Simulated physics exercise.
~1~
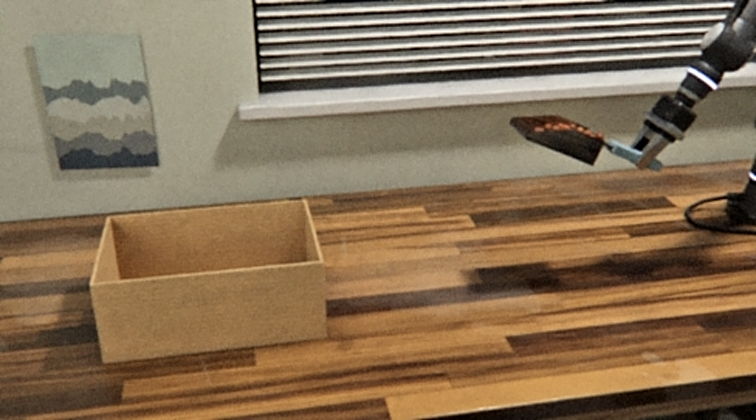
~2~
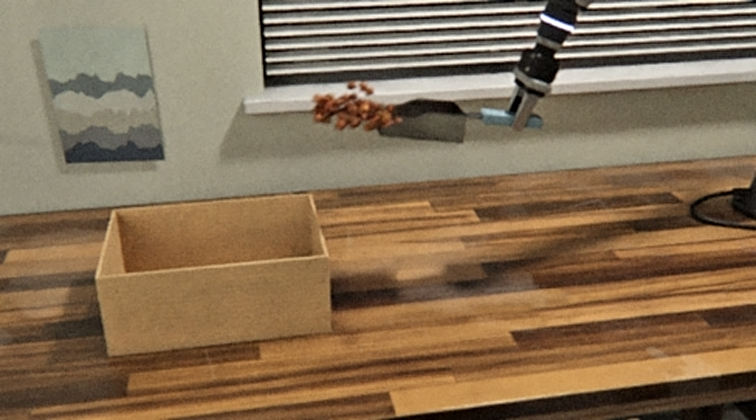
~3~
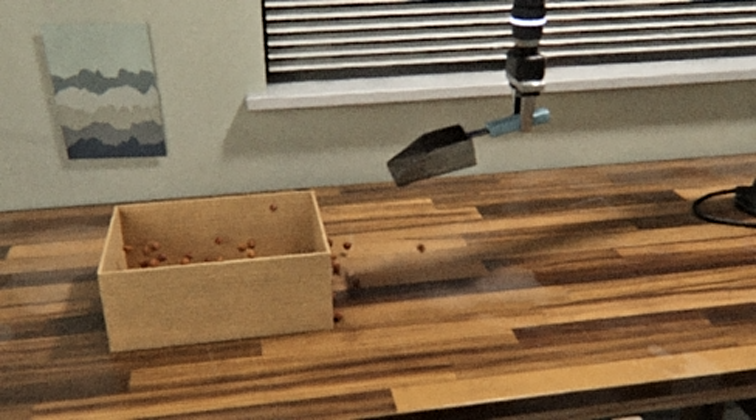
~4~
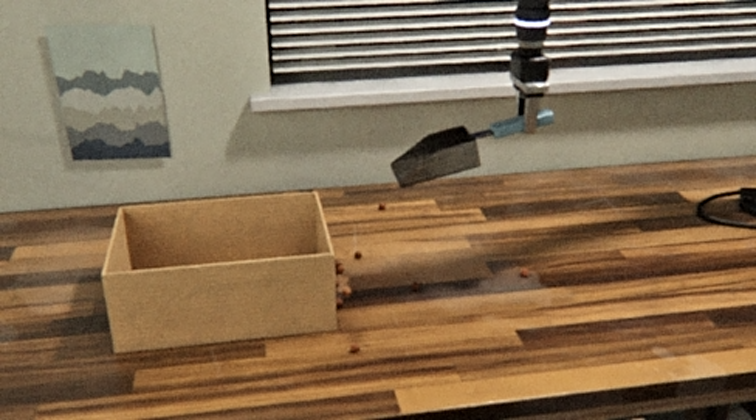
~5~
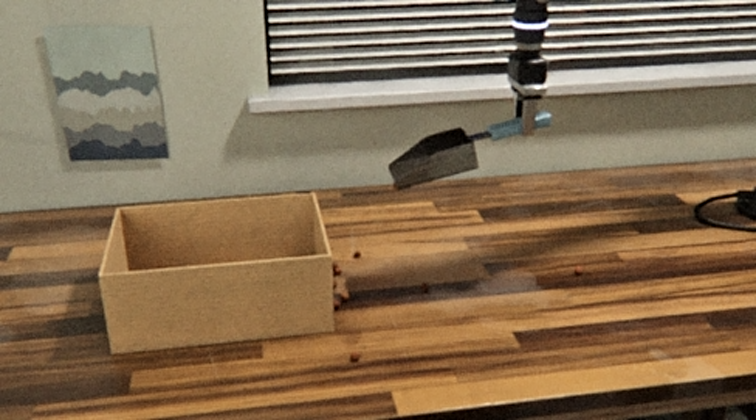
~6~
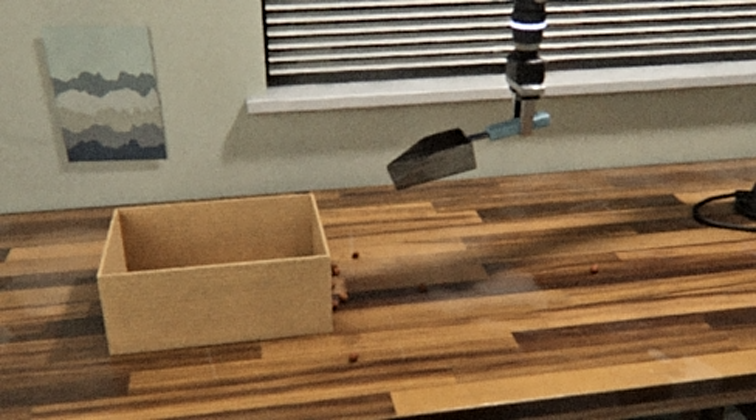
A robot arm swung a scoop of hazelnuts left toward an open cardboard-coloured box on a wooden table and flung them forward, most dropping inside while several scattered on the tabletop to its right, and then the arm held still with the scoop tipped down.
